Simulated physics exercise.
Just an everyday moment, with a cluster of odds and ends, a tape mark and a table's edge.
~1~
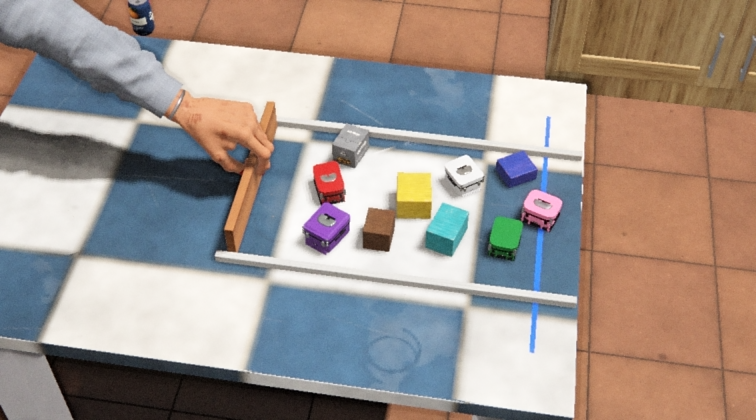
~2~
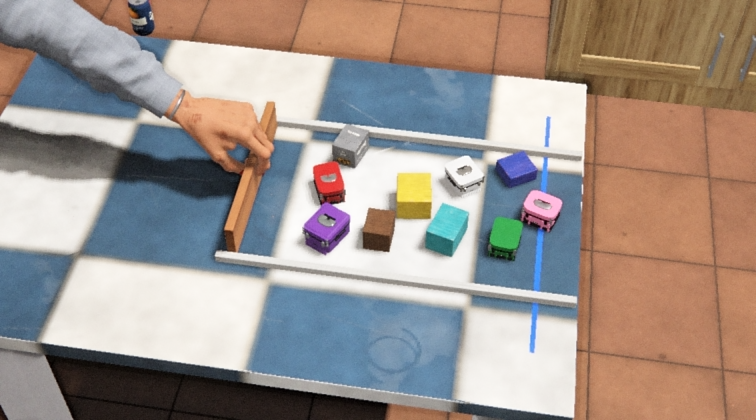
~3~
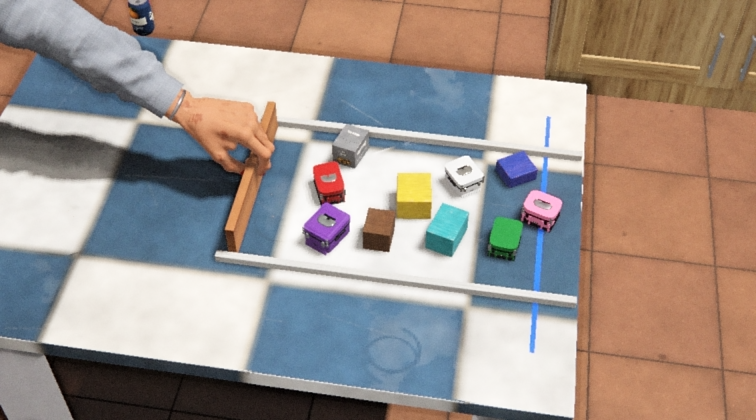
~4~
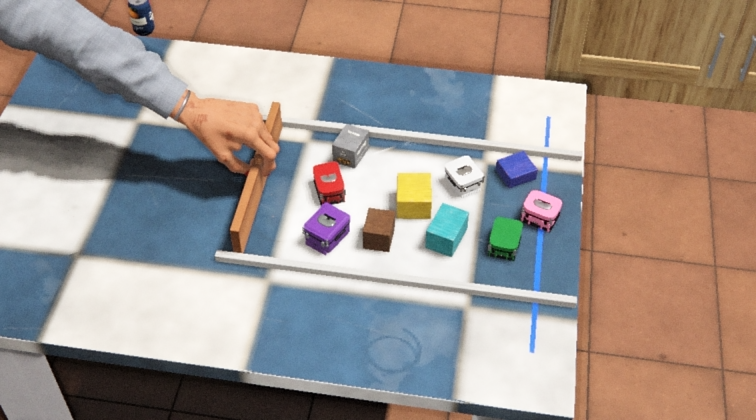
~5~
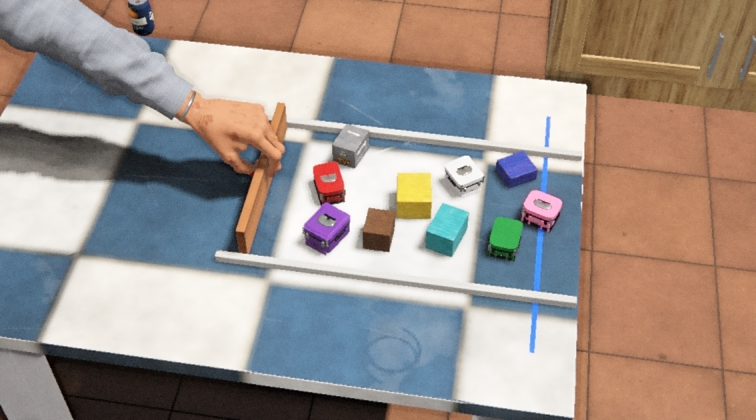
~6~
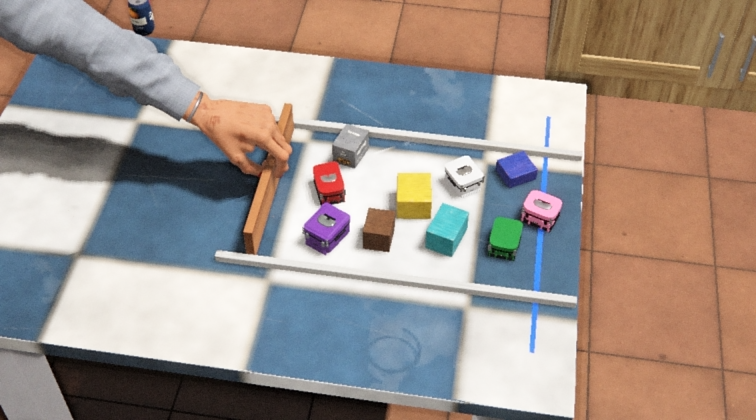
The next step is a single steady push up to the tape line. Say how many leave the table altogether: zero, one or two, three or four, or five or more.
After the sweep, the pieces gone from the top come to five or more, as it turns out.
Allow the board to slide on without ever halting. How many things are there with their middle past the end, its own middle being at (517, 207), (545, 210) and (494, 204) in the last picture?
Going through the three places, I get 3, 7 and 1.
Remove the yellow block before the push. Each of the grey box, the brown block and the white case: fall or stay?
Grey box: Still there. Brown block: Over the edge. White case: Still there.
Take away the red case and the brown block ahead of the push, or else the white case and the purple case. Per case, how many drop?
4 for the first case, 5 for the second.
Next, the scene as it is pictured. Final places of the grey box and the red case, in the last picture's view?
The grey box comes to rest at (559, 166), and the red case comes to rest at (555, 215).
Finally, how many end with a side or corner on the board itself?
3.
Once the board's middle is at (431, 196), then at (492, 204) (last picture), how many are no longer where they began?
So 8, and at the other place 10.
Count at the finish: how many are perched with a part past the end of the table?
Answer: 1.
Soon after, none off yet; pink case at rest near (542, 211); blue block at rest near (516, 169); green case at rest near (505, 239).
In the end, the number that fall off is five or more; gone, brown block, yellow block, turquoise block, green case, blue block and pink case.
